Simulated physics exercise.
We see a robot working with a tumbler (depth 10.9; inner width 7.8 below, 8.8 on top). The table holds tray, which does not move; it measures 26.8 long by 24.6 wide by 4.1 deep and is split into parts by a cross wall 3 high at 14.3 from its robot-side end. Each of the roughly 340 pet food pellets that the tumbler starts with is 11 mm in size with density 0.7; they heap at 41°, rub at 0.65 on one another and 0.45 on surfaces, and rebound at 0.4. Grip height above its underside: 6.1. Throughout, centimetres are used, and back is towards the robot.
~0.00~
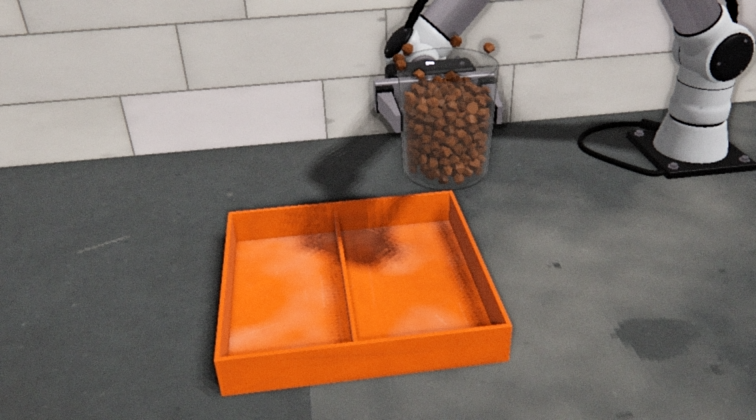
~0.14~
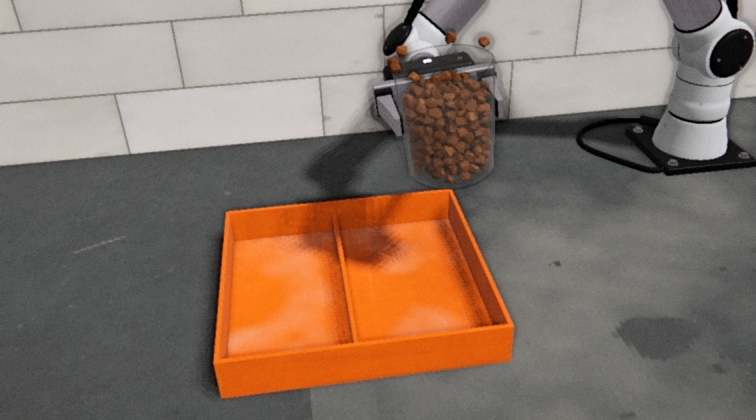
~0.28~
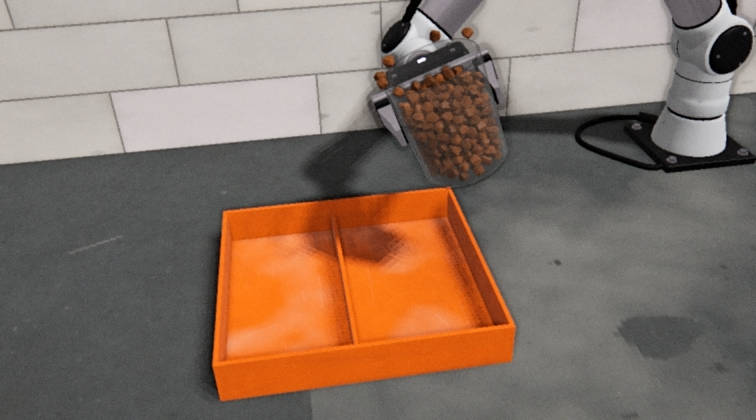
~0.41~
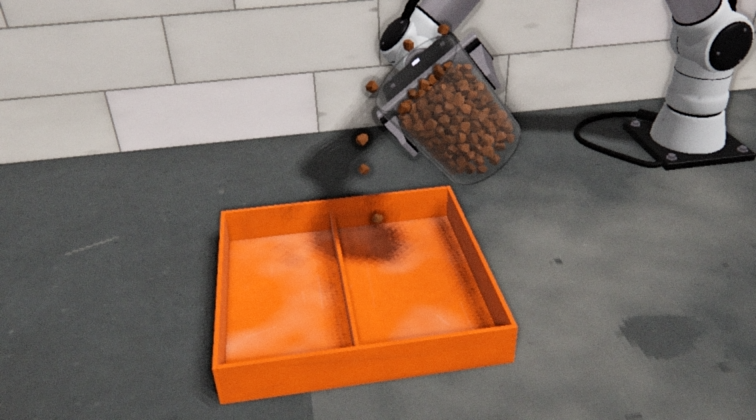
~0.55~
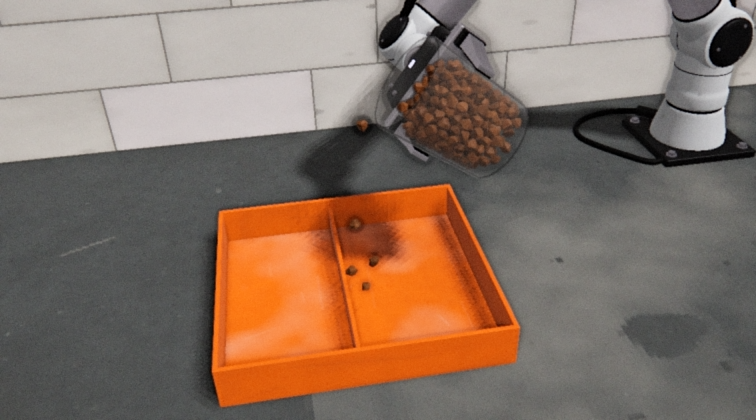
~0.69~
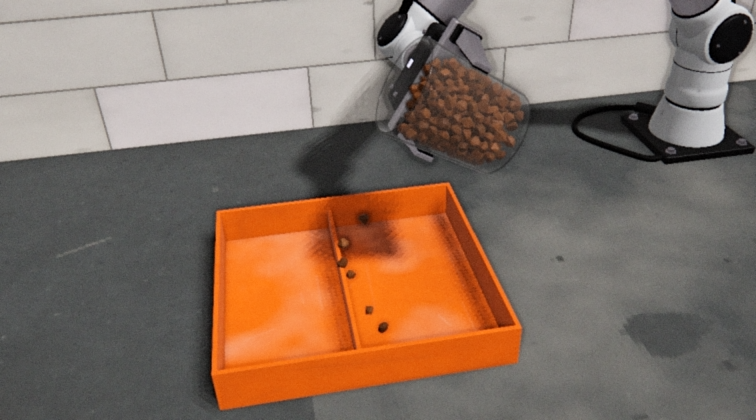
The footage shows a robot arm tilting a clear tumbler packed with small brown pieces to the left above an orange divided tray, as a few pieces drop from its mouth and land in the tray near the divider.
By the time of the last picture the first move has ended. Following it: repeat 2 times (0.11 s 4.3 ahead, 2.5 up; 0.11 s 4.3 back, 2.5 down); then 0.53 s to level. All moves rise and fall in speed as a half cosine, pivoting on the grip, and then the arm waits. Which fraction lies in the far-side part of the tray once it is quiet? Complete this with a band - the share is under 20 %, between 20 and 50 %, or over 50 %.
The share is between 20 and 50 %.
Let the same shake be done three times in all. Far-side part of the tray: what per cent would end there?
Result: Approximately 35 per cent.
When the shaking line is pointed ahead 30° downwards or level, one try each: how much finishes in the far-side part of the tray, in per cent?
It comes to around 5 per cent on the first try and around 15 per cent on the second.
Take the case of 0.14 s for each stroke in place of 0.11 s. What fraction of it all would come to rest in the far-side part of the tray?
The share would be near 15 %.
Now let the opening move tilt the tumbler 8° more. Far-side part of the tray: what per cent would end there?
About 45 %.
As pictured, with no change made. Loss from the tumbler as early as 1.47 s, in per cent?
About 45 in a hundred parts are out by then.
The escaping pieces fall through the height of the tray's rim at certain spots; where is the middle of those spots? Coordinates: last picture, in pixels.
Close to pixel (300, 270).
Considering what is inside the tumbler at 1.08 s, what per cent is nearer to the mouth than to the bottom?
Near 65 in a hundred.
After 1.08 s, tilted 58° forward, highest piece 24 above the table; 225 in the tumbler, 79 in the far-side part, 20 in the robot-side part, 11 in flight or on a rim.
After 1.47 s, tilted 17° forward, highest piece 24 above the table; 188 in the tumbler, 107 in the far-side part, 38 in the robot-side part, 2 on the table or floor.
After 1.86 s, level, highest piece 24 above the table; 188 in the tumbler, 107 in the far-side part, 38 in the robot-side part, 2 on the table or floor.
After 2.91 s, level, highest piece 24 above the table; 188 in the tumbler, 107 in the far-side part, 38 in the robot-side part, 2 on the table or floor.
At rest, 188 in the tumbler, 107 in the far-side part, 38 in the robot-side part, 2 on the table or floor. That is 32 % in the far-side part of the tray.
